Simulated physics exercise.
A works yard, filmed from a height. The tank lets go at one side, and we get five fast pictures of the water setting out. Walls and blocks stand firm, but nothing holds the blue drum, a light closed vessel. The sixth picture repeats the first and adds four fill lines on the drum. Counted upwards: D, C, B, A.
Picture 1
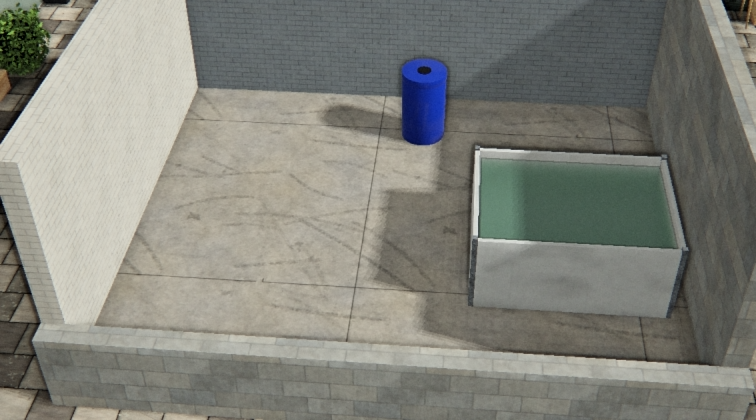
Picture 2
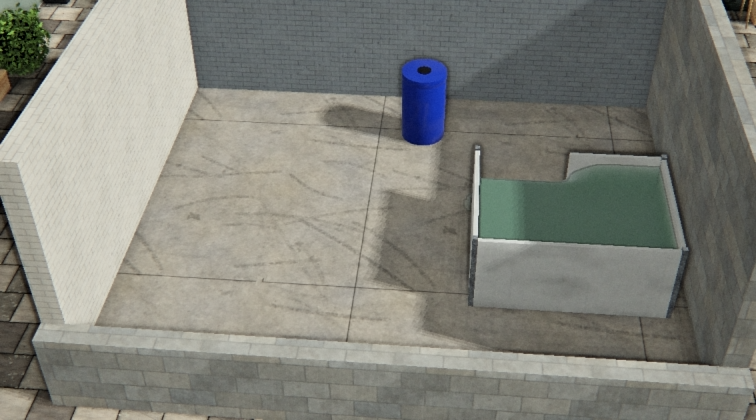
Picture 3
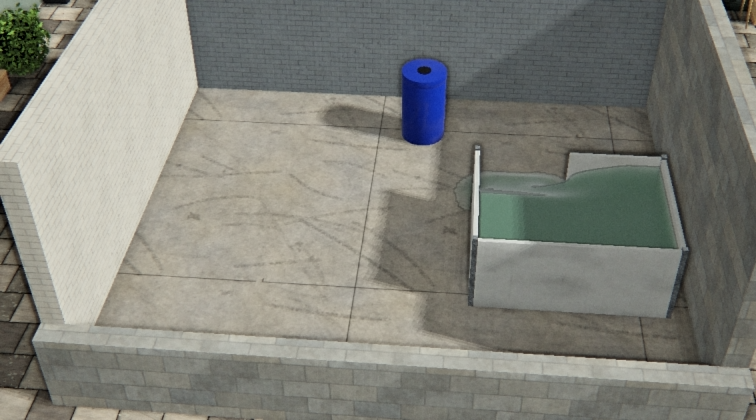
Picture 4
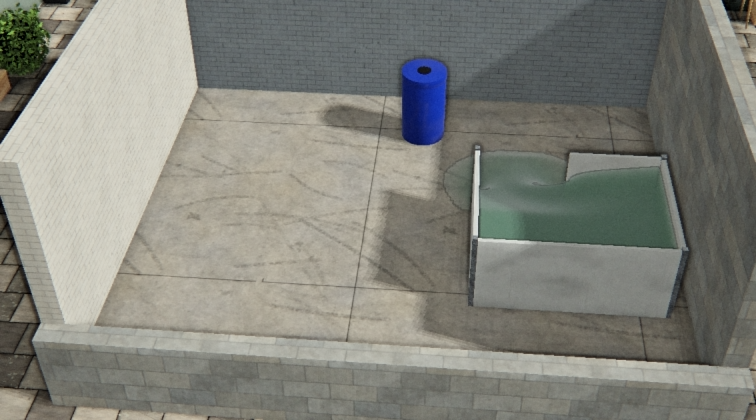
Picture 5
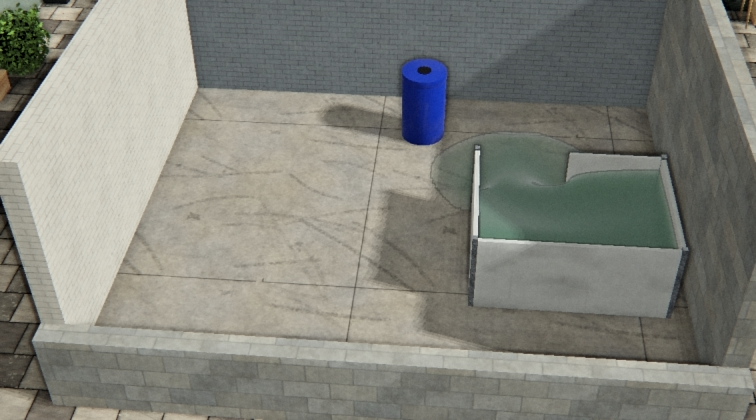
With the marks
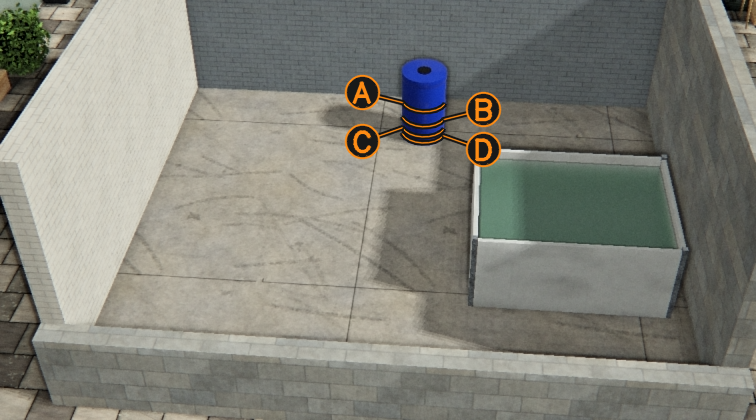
Water pours out through an opened back side of the tank and spreads across the ground.
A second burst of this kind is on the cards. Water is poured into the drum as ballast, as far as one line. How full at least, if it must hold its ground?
The answer is line A.
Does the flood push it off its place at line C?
Yes, that goes wrong.
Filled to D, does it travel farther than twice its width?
Yes, it does.
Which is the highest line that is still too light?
Line B.
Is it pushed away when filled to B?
Yes.
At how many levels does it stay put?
One of them.
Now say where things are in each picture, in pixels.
In the first frame, lid of the blue drum at (424, 70); tank full, its middle at (573, 203).
In the second frame, water covers 2 % of the ground, mostly out of sight from here.
In the third frame, 4 % of the ground under water, its edge towards the drum at (464, 183).
In the fourth frame, 6 % of the ground under water, its edge towards the drum at (465, 163).
In the fifth frame, lid of the blue drum at (424, 70); 9 % of the ground under water, its edge towards the drum at (461, 145).
In orange, A at (422, 111); B at (422, 126); C at (422, 136); D at (421, 142); from the bottom up D, C, B, A.
With A, it does not move.
With B, it is pushed about its own width away.
With C, it is pushed about 7 times its own width away.
With D, it is pushed about 8 times its own width away.
